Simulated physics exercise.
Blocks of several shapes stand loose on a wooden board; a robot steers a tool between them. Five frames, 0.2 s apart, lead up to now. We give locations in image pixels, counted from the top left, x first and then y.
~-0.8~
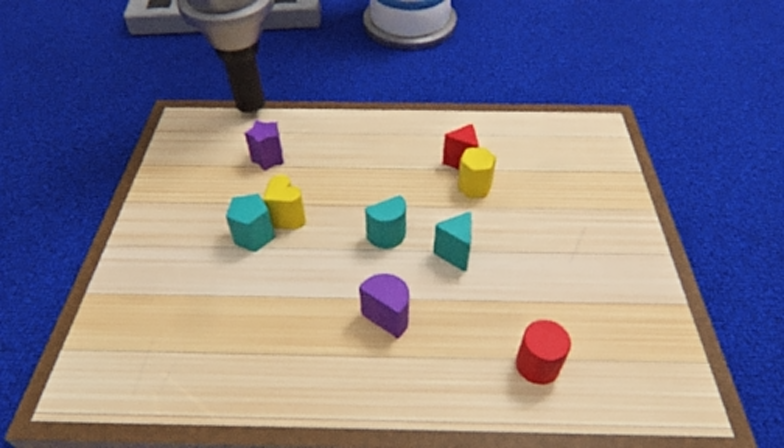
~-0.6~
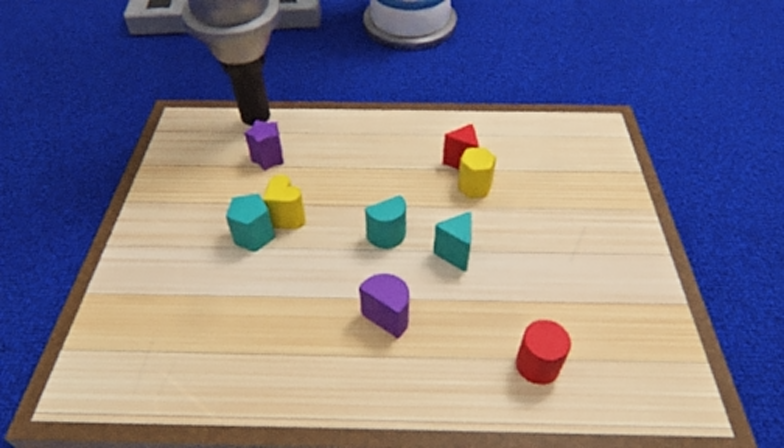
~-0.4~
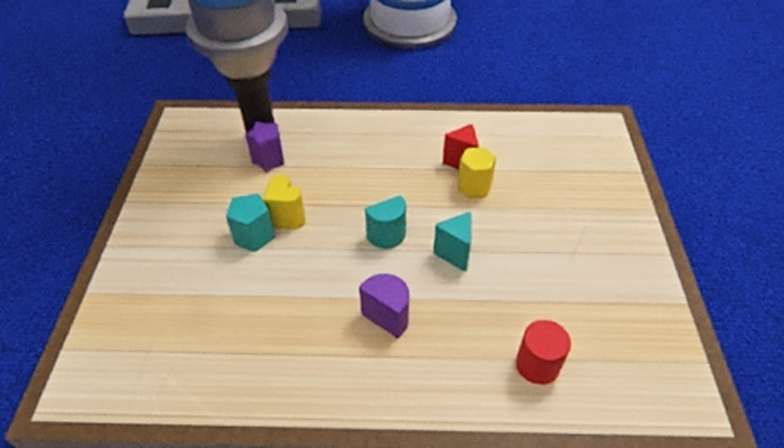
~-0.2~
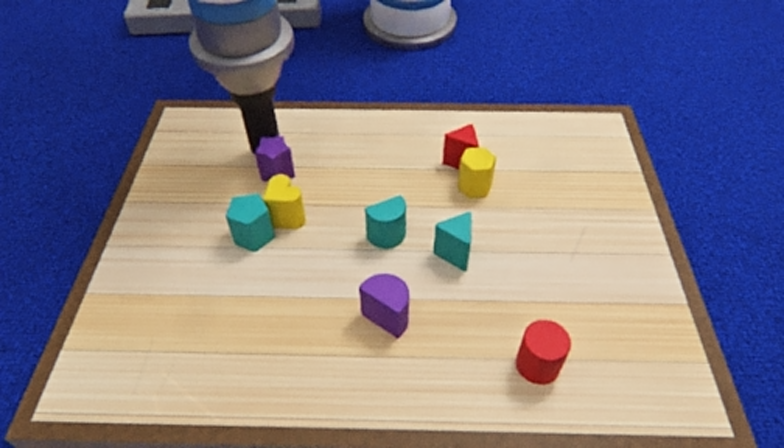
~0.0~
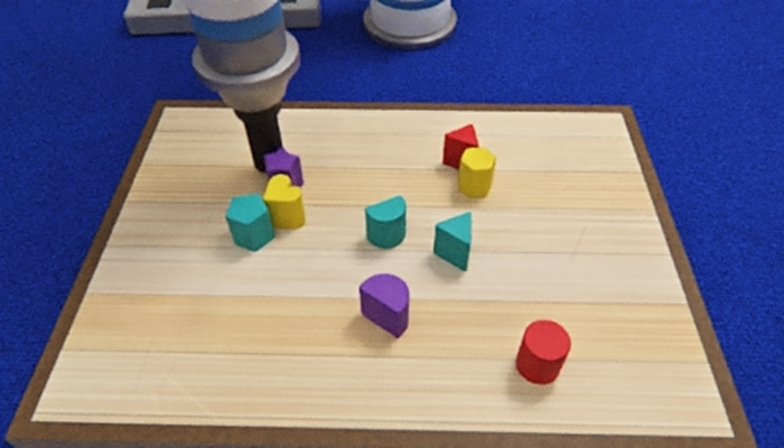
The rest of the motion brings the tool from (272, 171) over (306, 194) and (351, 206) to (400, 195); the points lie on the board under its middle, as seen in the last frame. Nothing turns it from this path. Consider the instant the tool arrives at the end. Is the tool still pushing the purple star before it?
Final answer: No.
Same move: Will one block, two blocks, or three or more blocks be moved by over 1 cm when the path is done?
The push moves two blocks more than 1 cm.
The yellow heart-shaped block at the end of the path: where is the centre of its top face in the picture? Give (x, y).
I'd expect the centre of its top face to be at (293, 215).
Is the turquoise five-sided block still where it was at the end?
That would be a yes.
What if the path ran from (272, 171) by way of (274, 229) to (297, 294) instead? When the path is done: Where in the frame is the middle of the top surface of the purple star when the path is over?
Its top centre lands on (301, 197).
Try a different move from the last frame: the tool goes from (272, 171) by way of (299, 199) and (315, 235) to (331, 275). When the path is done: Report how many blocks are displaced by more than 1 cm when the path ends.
It moves two blocks.
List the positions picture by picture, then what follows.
The first frame shows tool's lower end (250, 104); turquoise five-sided block (246, 207); purple star (262, 130); yellow heart-shaped block (281, 189); turquoise half-round block (388, 208).
The second frame shows tool (256, 117); blocks still.
The third frame shows tool (261, 131); purple star (263, 131).
The fourth frame shows tool (266, 146); purple star (272, 146).
The fifth frame shows tool (270, 162); turquoise five-sided block (246, 207); purple star (280, 159); yellow heart-shaped block (281, 189); turquoise half-round block (388, 208).
What follows on the original path. One third of the way, tool (304, 186); purple star (315, 185); yellow heart-shaped block (292, 211), turned 50° clockwise.
Two thirds of the way, tool (351, 197); purple star (340, 201), turned 40° clockwise; yellow heart-shaped block (293, 215), turned 75° clockwise.
At the end, tool (400, 186); turquoise five-sided block still; purple star (340, 201), turned 40° clockwise; yellow heart-shaped block (293, 215), turned 75° clockwise; turquoise half-round block still.
